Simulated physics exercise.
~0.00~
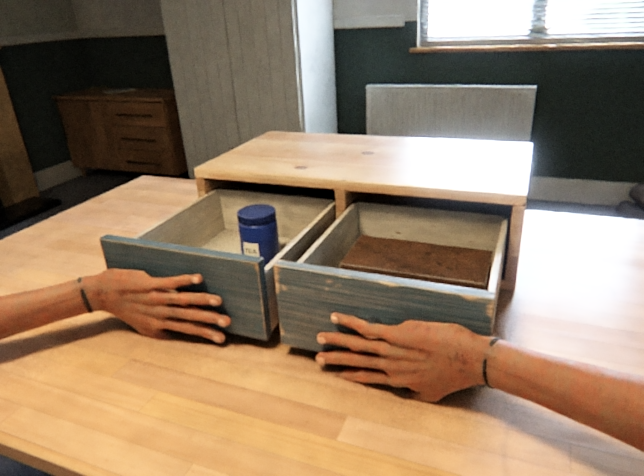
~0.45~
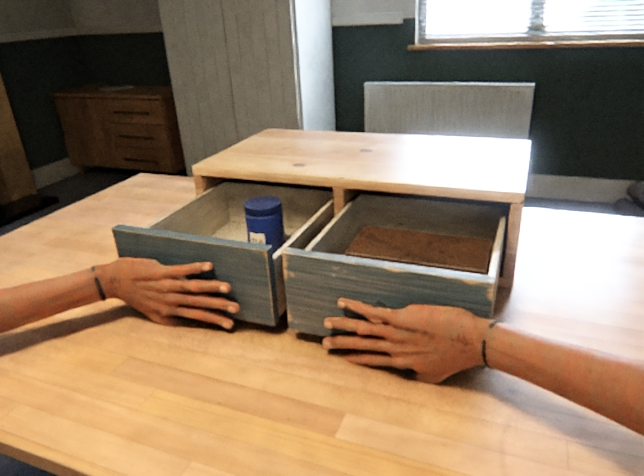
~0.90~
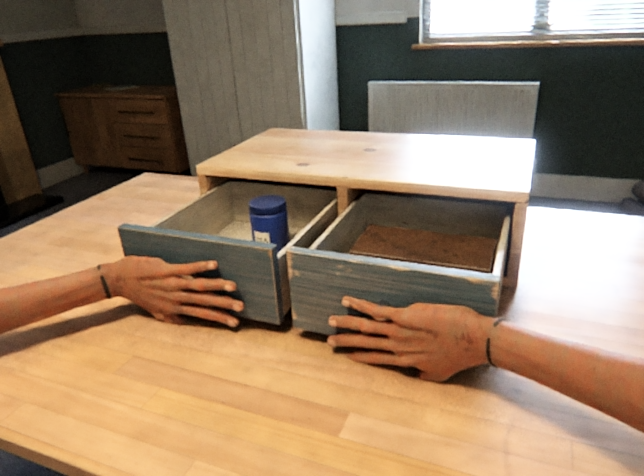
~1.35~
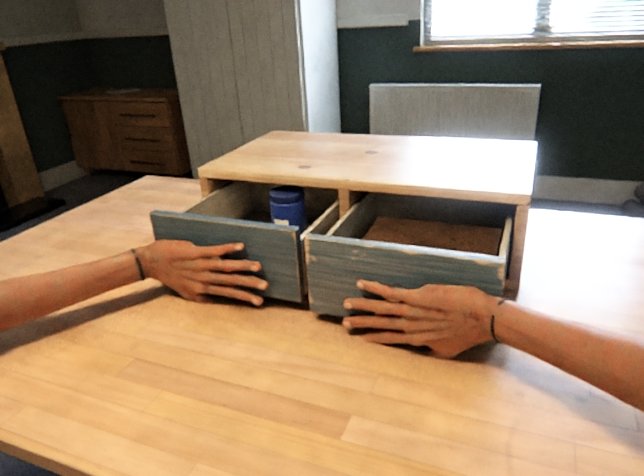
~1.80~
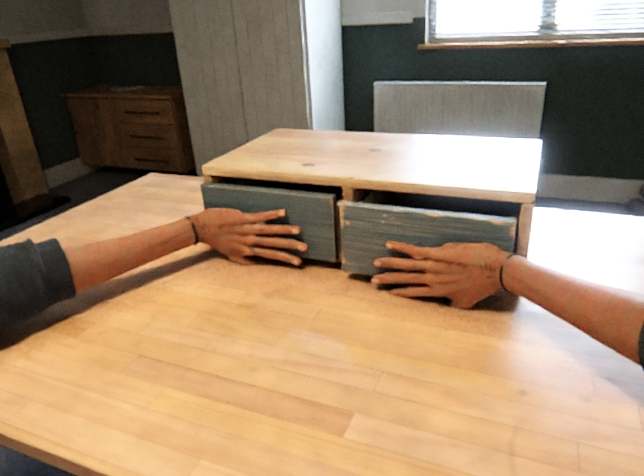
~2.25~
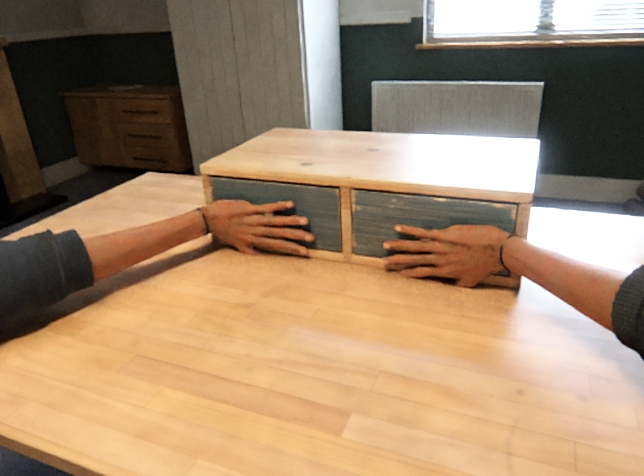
Two open drawers with blue-grey fronts stick out side by side from a low, pale wooden chest on a wooden table, seen from the front and slightly above by a gently swaying camera. A blue jar stands upright in the left drawer, and a flat brown block lies in the right one. Two hands press against the fronts and push both drawers steadily inward. The jar and block travel back with them, slipping farther under the chest's top until both are out of sight. Finally, both drawers are fully closed, with the hands still resting on their fronts.
